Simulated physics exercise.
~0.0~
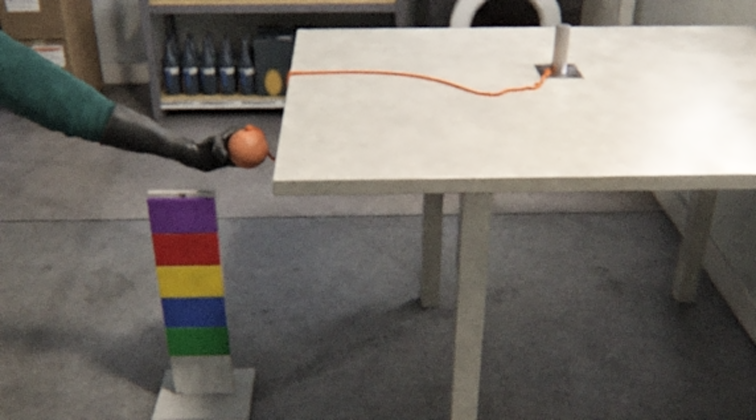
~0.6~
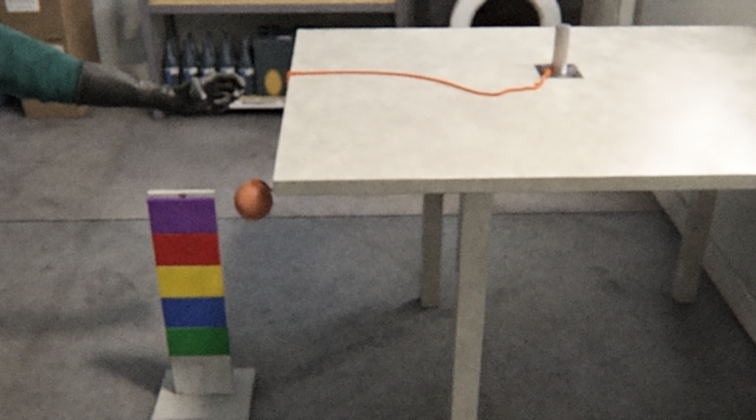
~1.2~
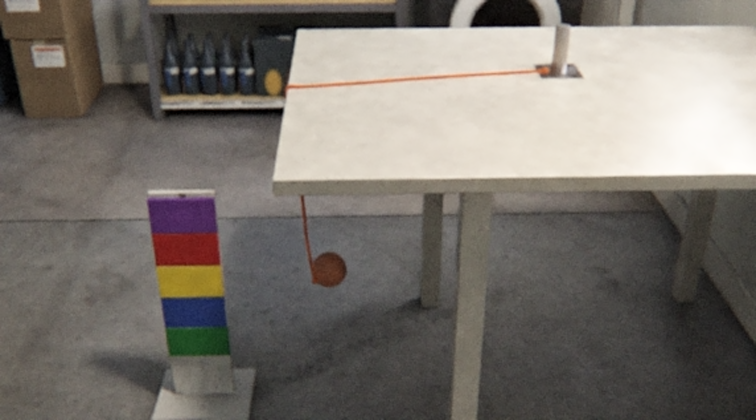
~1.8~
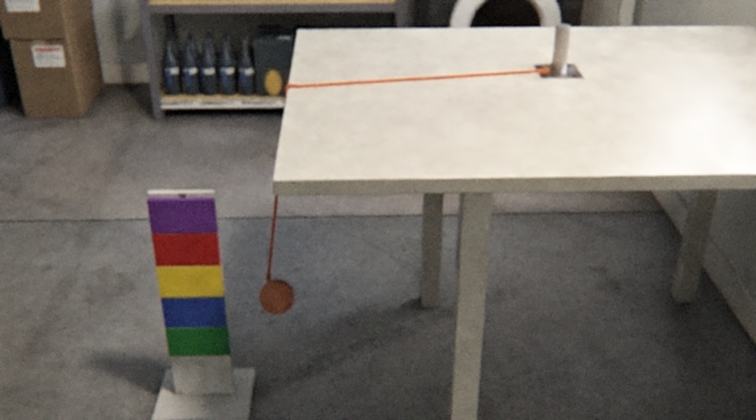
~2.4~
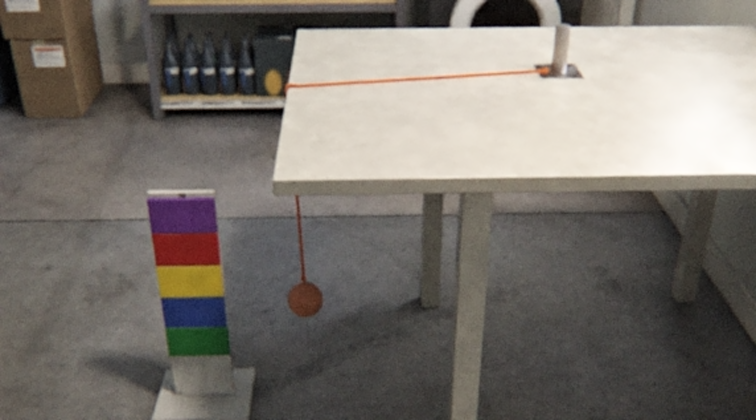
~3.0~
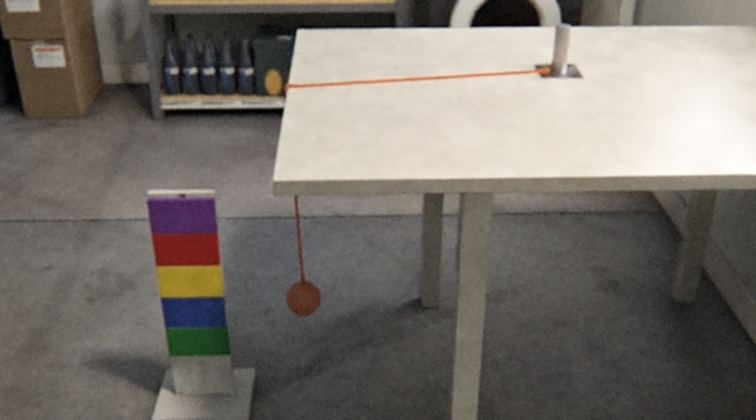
In a room with a concrete floor, a gloved hand let go of an orange ball tied to a cord beside a white table, and it dropped, swung below the edge, and finally hung still, level with the blue band on a striped board.
